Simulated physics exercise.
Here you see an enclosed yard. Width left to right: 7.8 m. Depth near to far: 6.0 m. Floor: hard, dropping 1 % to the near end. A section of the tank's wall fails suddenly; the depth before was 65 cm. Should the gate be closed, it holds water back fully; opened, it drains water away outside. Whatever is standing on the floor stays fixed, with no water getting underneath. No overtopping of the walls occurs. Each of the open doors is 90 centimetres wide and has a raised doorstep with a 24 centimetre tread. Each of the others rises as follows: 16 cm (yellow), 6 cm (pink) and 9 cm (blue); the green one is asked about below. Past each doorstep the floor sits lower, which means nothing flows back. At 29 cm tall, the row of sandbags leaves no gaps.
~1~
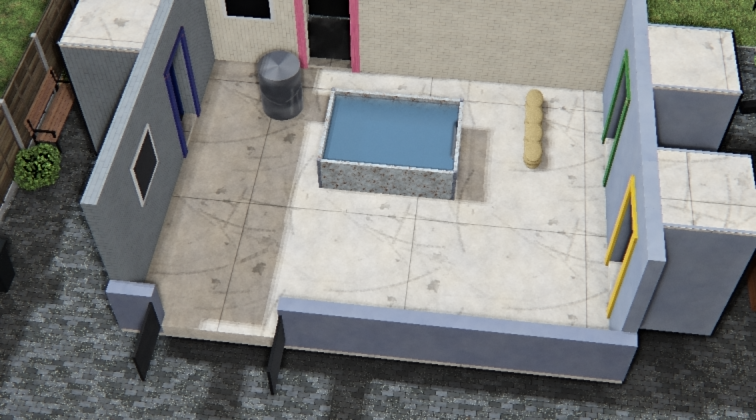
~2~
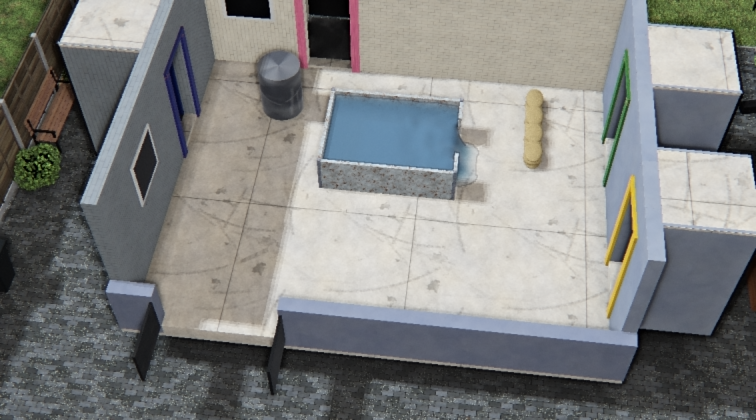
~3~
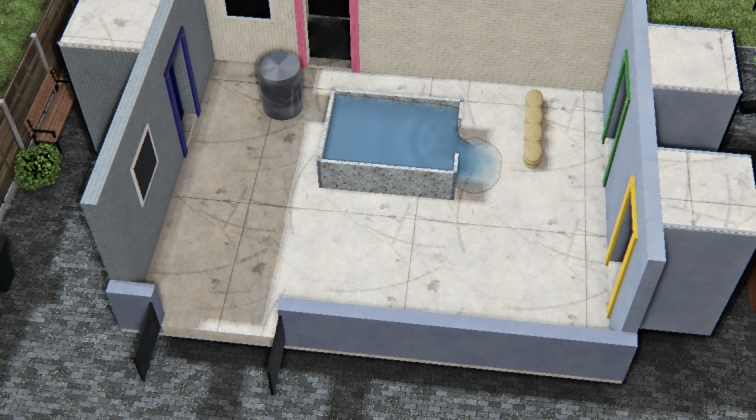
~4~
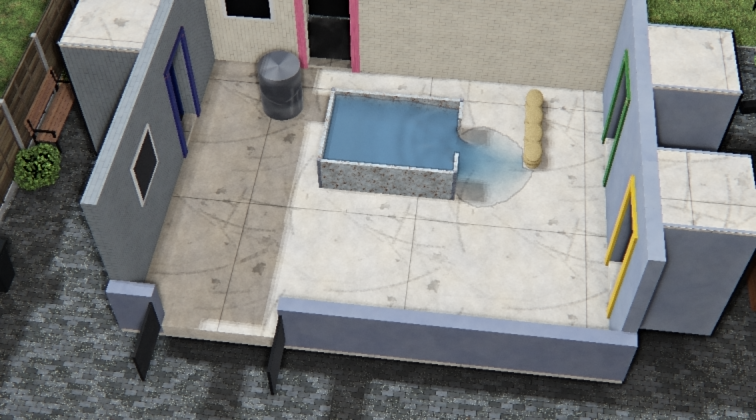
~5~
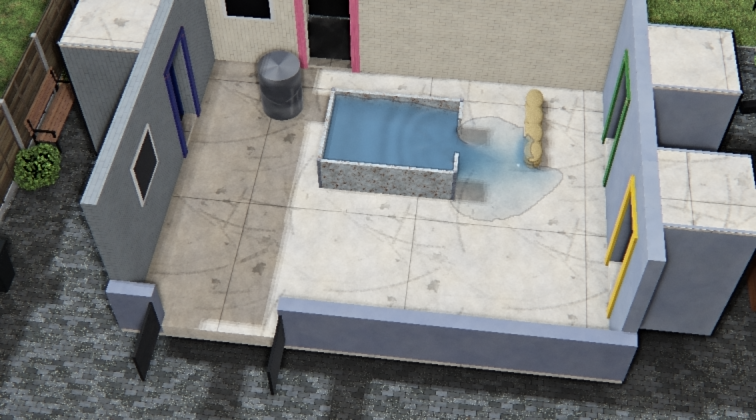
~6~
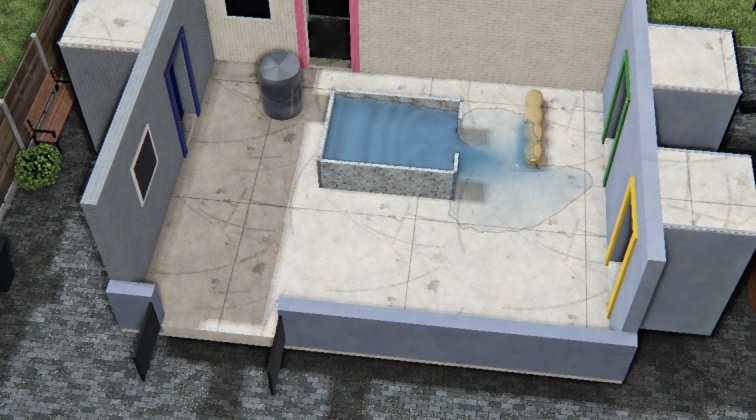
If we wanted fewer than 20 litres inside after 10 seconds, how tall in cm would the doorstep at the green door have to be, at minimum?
It would need to be around 8 cm tall.
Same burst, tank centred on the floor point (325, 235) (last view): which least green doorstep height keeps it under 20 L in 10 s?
A minimum of about 12.5 cm.
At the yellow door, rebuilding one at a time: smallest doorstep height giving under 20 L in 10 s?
At yellow, about 10.5 cm.
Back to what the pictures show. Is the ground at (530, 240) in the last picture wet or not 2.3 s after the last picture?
At that moment it's submerged.
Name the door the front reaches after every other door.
The answer is the blue door.
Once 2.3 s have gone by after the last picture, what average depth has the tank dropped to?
On average, around 35 cm.
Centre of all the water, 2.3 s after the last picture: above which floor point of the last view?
The balance point sits at roughly (456, 171).
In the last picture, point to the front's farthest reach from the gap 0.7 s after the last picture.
The farthest wet point sits near (605, 257) in the last view.
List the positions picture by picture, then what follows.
The first frame shows the tank at (392, 133) is whole and still, 65 cm deep; the green door at (615, 125) is dry.
In the second frame, water pours out at (455, 153) and has run 0.3 m, to (471, 178); about 12 cm deep outside, 65 cm at the back.
In the third frame, the gap is at (455, 154), the front 0.8 m out at (494, 180); the back of the tank holds 65 cm.
In the fourth frame, the front is at (527, 173), 1.4 m from the gap at (455, 154); 1.7 m2 of floor is wet, 65 cm left at the back.
In the fifth frame, the front is at (557, 178), 1.9 m from the gap at (455, 154); 2.8 m2 of floor is wet, 65 cm left at the back.
In the sixth frame, the gap is at (455, 154), the front 2.4 m out at (586, 183); the back of the tank holds 64 cm; the green door at (615, 125), 2.8 m from the gap, is still 0.5 m from the nearest water.
Then, 0.7 s after the last picture water covers 15 % of the floor, deepest (38 cm) near (515, 155); 7 cm at the green door, 0 litres in over its 18 cm doorstep.
Then, 2.3 s after the last picture water covers 35 % of the floor, deepest (32 cm) near (608, 359); 9 cm at the green door, 0 litres in over its 18 cm doorstep.
Then, 9.3 s after the last picture water covers 95 % of the floor, deepest (14 cm) near (551, 353); 8 cm at the green door, 0 litres in over its 18 cm doorstep.
At the green door as built, the water peaked near 11 cm, 1.5 s after the last picture.
Run again over the same 10 s with other heights there, 37 litres in over 6.5 cm, 12 litres over 9 cm. The limit of 20 litres is kept from about 8 cm up.
